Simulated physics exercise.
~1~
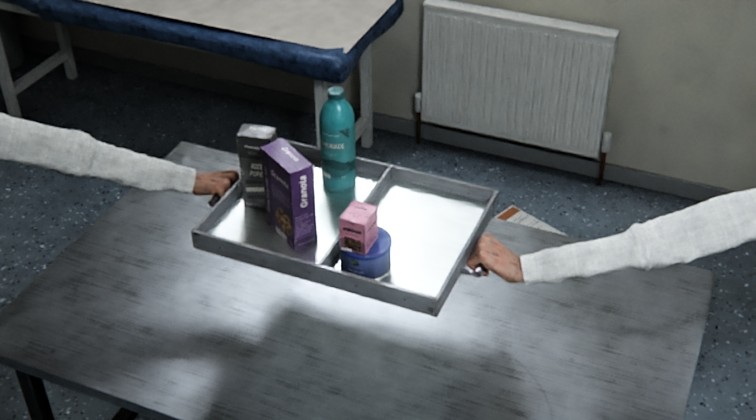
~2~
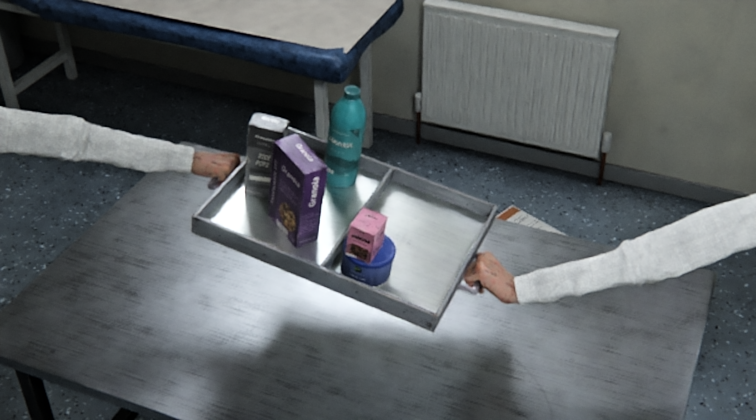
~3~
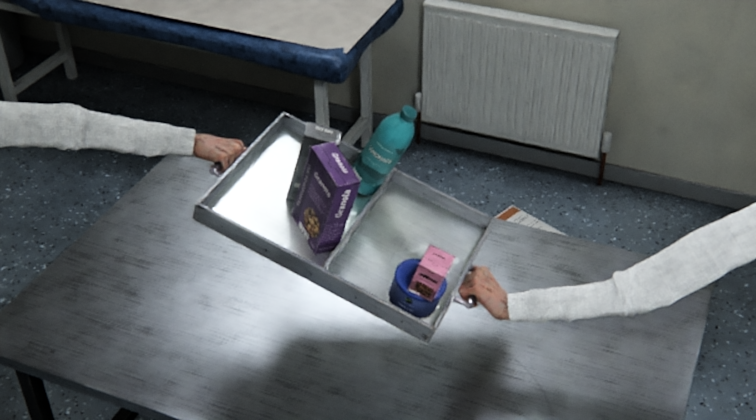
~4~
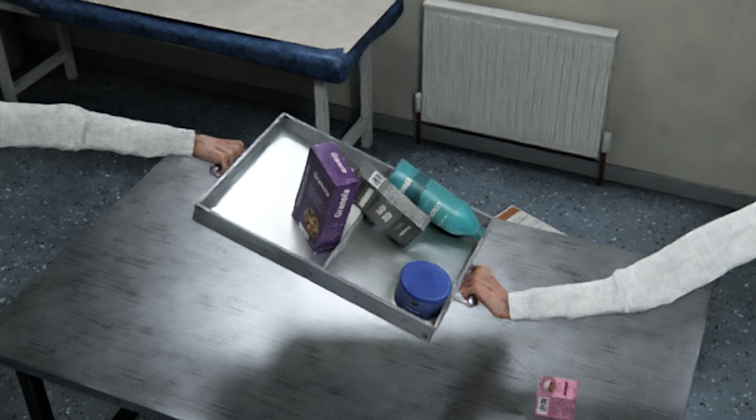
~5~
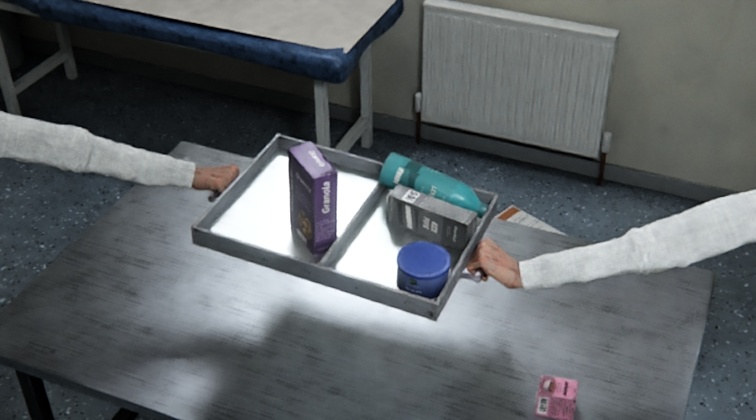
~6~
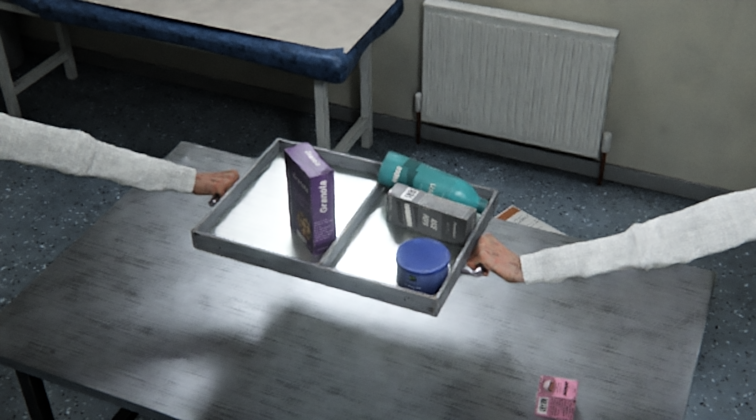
In a plain room with a radiator and a padded bench, seen from above, two hands hold a divided metal tray over a grey table. A grey packet, a purple packet and a turquoise bottle stand left of the crossbar, with a pink carton and a blue tub nearer the front. The tray tips down to the right, and the things lean and slide that way. The carton drops onto the table, while the bottle and grey packet topple across the bar. The hands level the tray, leaving those two lying at right, the tub beside them and the purple packet upright.
